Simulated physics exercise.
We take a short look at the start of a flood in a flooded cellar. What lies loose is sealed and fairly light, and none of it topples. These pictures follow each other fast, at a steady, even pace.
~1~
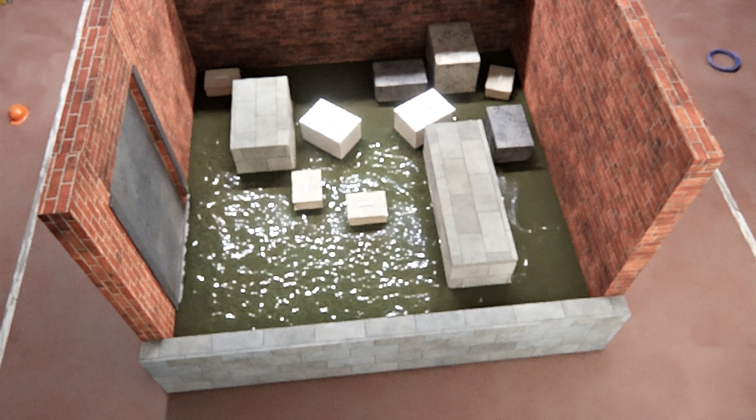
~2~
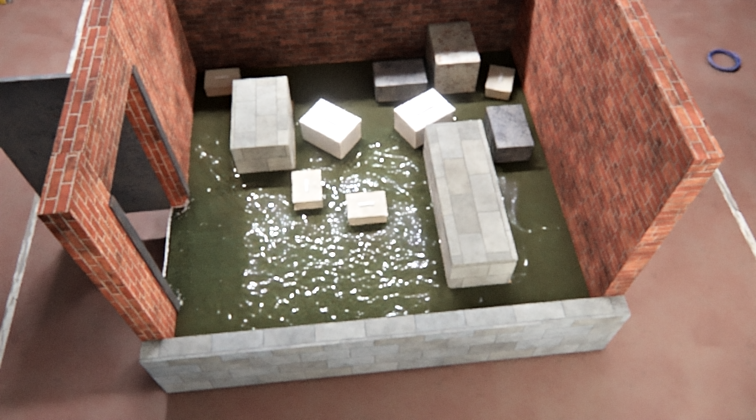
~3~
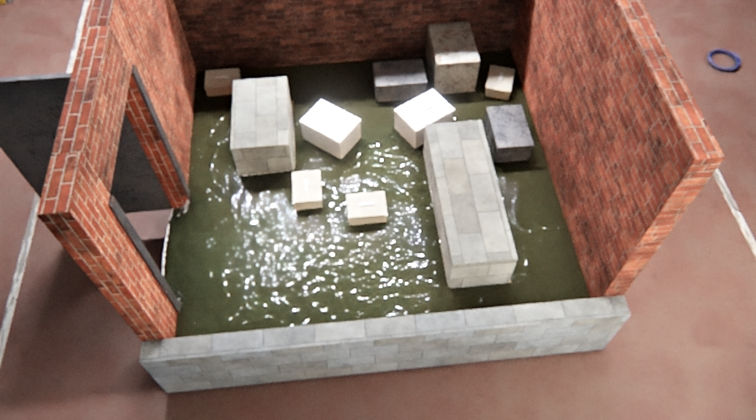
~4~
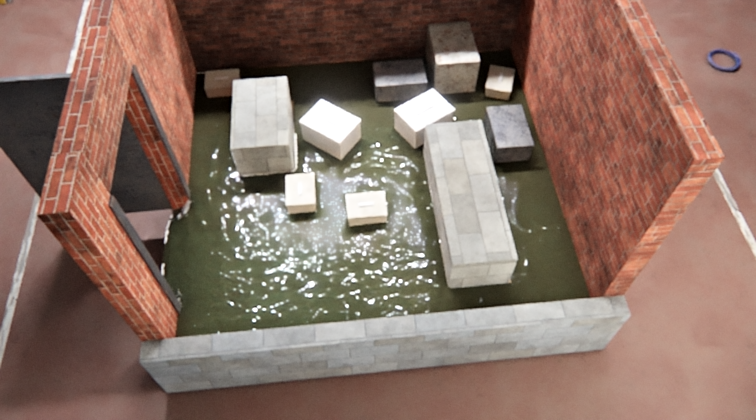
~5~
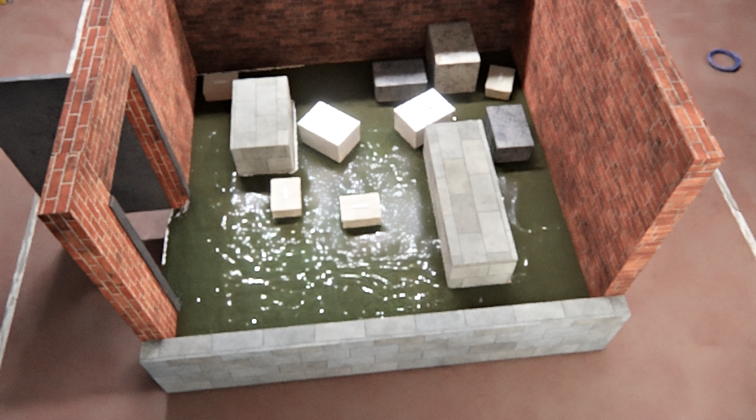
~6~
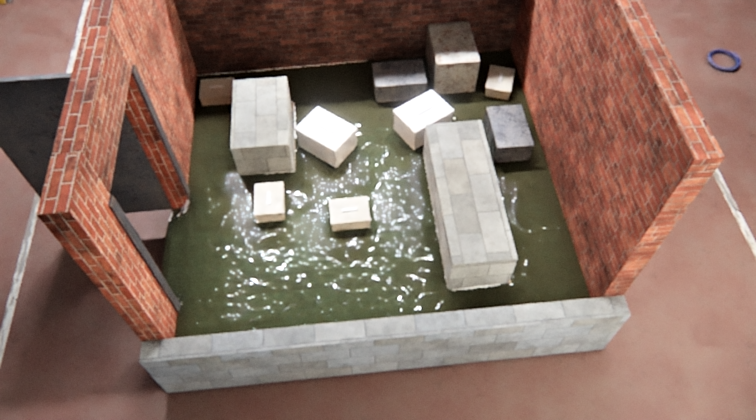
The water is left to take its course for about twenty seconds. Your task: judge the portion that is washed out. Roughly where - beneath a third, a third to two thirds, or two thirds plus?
Roughly a third to two thirds.
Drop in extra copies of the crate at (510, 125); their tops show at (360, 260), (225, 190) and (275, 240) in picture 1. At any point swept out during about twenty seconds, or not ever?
First one makes it out, second one makes it out, third one makes it out.
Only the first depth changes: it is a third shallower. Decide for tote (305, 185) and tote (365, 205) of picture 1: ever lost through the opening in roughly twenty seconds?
The first one is lost through the opening and the second is lost through the opening.
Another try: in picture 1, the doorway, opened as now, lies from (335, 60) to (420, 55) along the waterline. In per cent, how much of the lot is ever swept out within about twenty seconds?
Estimate: Close to 100 per cent.
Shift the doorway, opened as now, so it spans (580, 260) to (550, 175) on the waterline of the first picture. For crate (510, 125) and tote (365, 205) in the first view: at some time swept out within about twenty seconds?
In sequence, the two end up carried off and trapped.
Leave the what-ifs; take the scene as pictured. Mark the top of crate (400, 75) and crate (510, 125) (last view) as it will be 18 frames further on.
(348, 72) and (445, 125), approximately.
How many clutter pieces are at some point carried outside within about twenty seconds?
That gives 4.
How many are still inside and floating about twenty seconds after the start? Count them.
The answer is 2.
A moment on, 1 of 8 are out; 7 afloat.
Next, 4 of 8 are out; 4 afloat.
Later, 4 of 8 are out; 3 afloat.
In the end, 4 of 8 are out; 2 afloat.
